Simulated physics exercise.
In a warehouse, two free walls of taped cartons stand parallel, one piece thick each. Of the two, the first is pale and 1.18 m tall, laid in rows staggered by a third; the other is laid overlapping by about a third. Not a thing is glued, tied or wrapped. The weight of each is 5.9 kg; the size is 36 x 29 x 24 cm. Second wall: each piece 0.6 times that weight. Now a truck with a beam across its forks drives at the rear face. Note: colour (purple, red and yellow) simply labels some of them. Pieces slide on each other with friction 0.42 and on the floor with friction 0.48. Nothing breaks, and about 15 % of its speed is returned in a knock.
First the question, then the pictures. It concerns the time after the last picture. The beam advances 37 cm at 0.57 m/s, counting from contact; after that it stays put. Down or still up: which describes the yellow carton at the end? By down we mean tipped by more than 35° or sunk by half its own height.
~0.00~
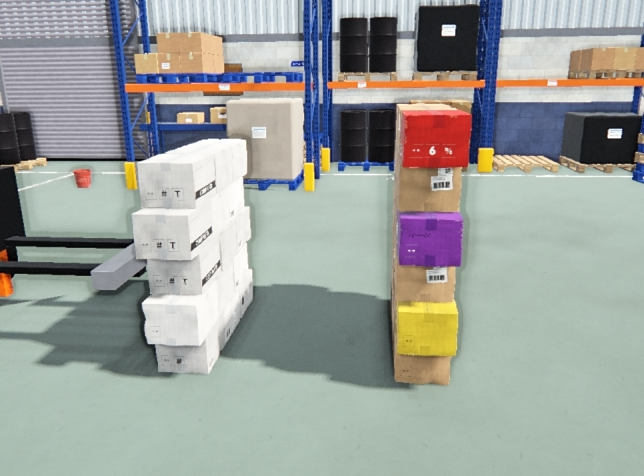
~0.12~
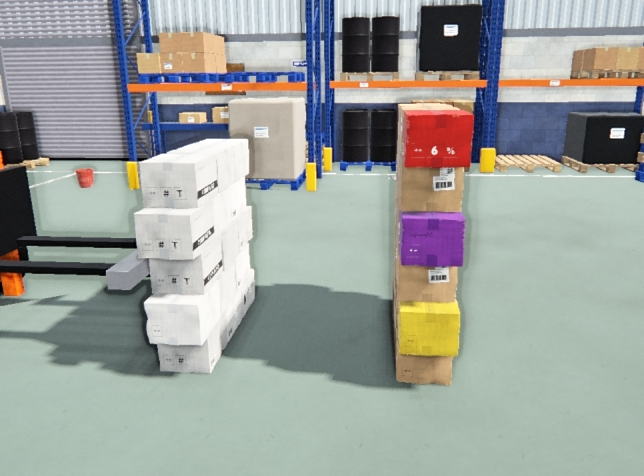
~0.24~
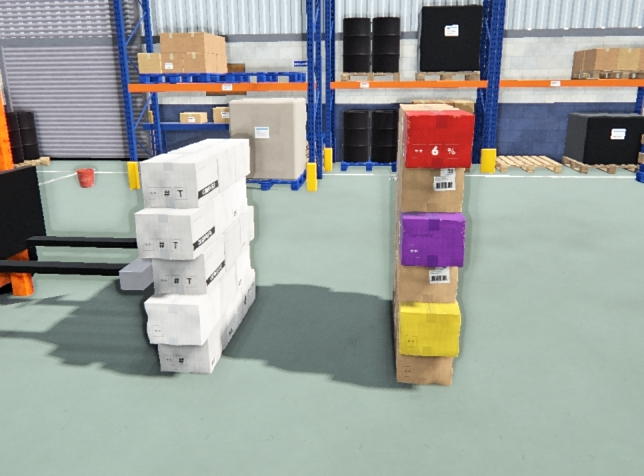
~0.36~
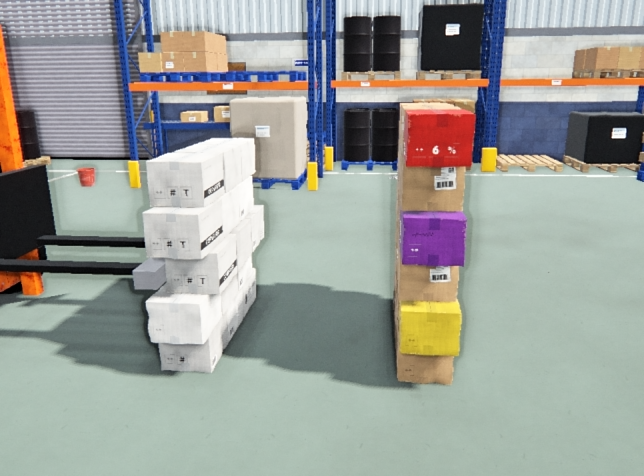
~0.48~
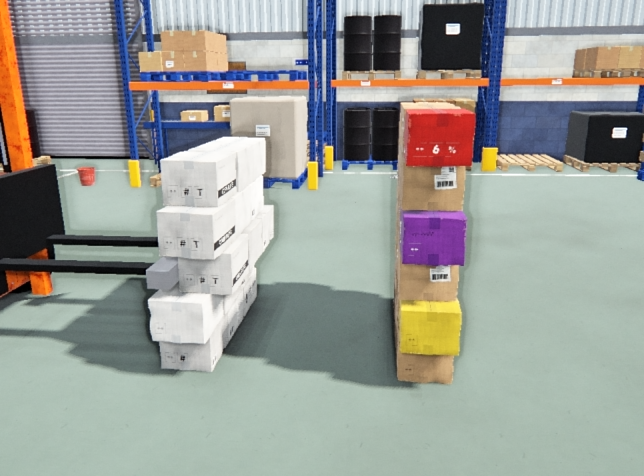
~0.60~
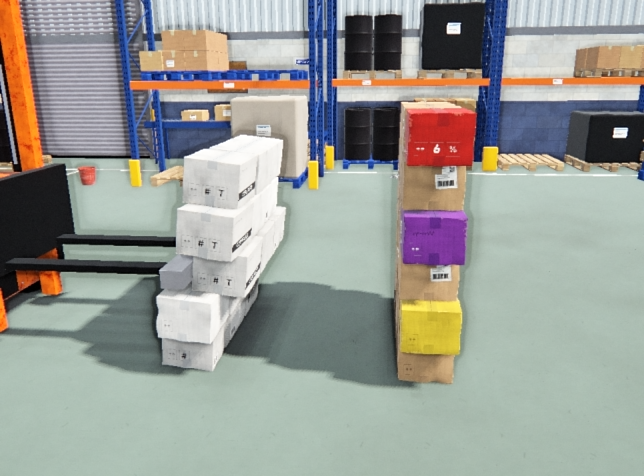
Still up.
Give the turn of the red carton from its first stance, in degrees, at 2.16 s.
Roughly 0°.
By 0.78 s, 0 of the pale wall down; none of the 18 cartons of the second wall down; yellow carton unmoved.
By 1.10 s, 9 of the pale wall down; none of the 18 cartons of the second wall down; yellow carton unmoved.
By 2.16 s, 9 of the pale wall down; none of the 18 cartons of the second wall down, 13 disturbed; yellow carton moved 10 cm; red carton moved 20 mm.
When it is over (3.9 s), 9 of the pale wall down; none of the 18 cartons of the second wall down, 15 disturbed; yellow carton moved 11 cm; red carton moved 42 mm; purple carton moved 8 cm. In pixels of the last frame, middles, yellow carton near (449, 319), red carton near (446, 136).
